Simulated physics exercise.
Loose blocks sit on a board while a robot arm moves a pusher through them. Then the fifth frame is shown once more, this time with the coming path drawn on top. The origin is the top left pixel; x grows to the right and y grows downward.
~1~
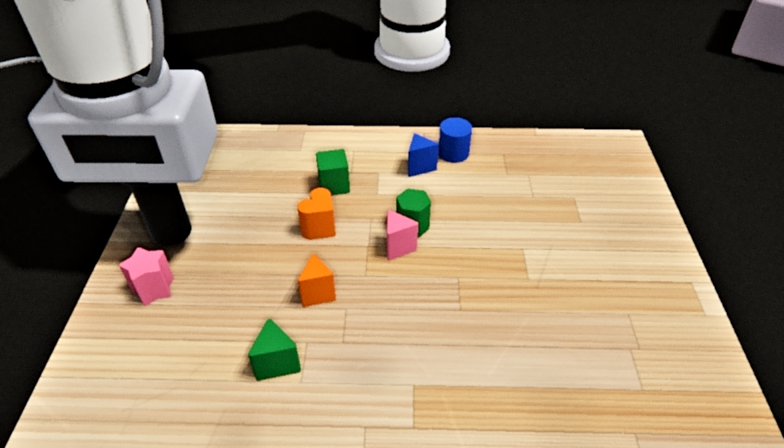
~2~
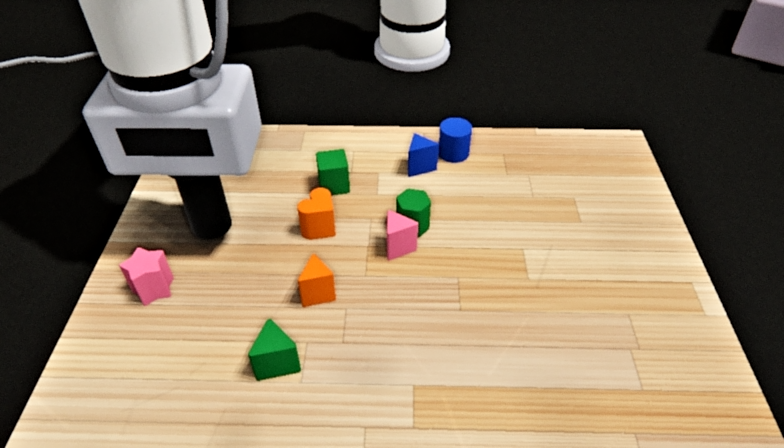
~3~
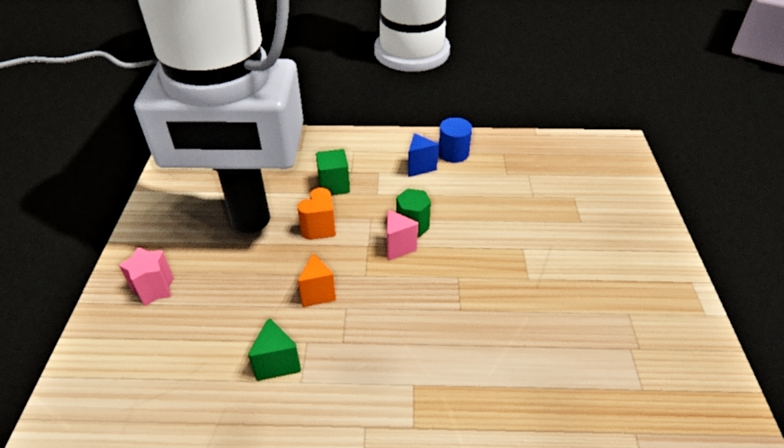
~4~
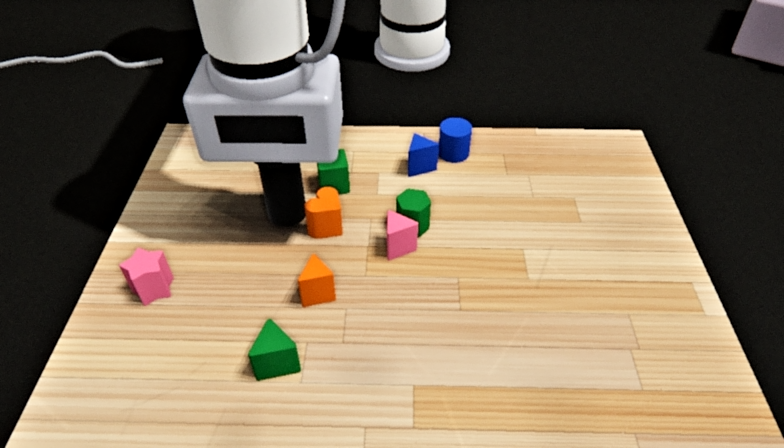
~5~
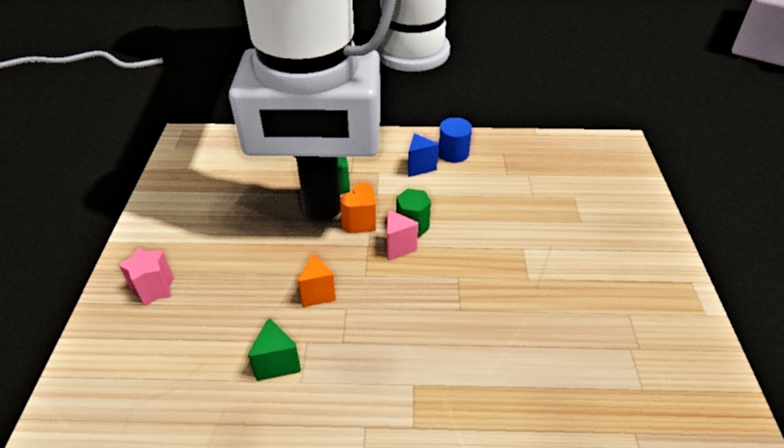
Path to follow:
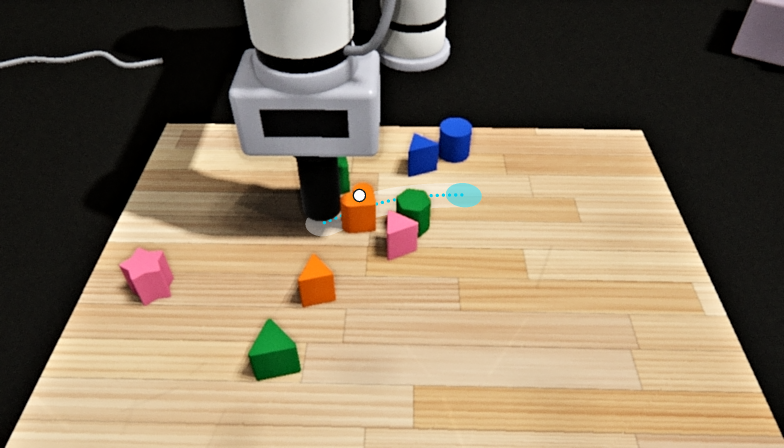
Robot arm sliding its black pusher rightward across a wooden board, then nudging an orange heart block right among scattered coloured blocks.
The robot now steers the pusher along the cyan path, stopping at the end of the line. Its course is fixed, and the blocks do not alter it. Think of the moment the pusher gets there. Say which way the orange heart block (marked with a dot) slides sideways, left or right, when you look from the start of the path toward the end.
Its shift is rightward.
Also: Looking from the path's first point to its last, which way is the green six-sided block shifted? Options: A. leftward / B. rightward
Answer: B.
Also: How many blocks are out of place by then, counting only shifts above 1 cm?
Two blocks, no more.
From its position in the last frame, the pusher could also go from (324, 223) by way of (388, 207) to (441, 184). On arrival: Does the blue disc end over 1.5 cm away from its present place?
I'd say no.
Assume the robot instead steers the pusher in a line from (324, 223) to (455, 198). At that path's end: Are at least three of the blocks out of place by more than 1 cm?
No.
The drawn path runs from (324, 223) through (392, 200) to (464, 195); the dot is on the orange heart block.
On the path given first. One third of the way, pusher (370, 191); orange heart block (404, 191), turned 55° clockwise; green six-sided block (430, 203).
Two thirds of the way, pusher (417, 183); orange heart block (442, 190), turned 100° clockwise; green six-sided block (448, 211), turned 50° clockwise.
At the end, pusher (465, 181); green square block not moved; orange heart block (469, 191), turned 175° clockwise; green six-sided block (451, 213), turned 65° clockwise.
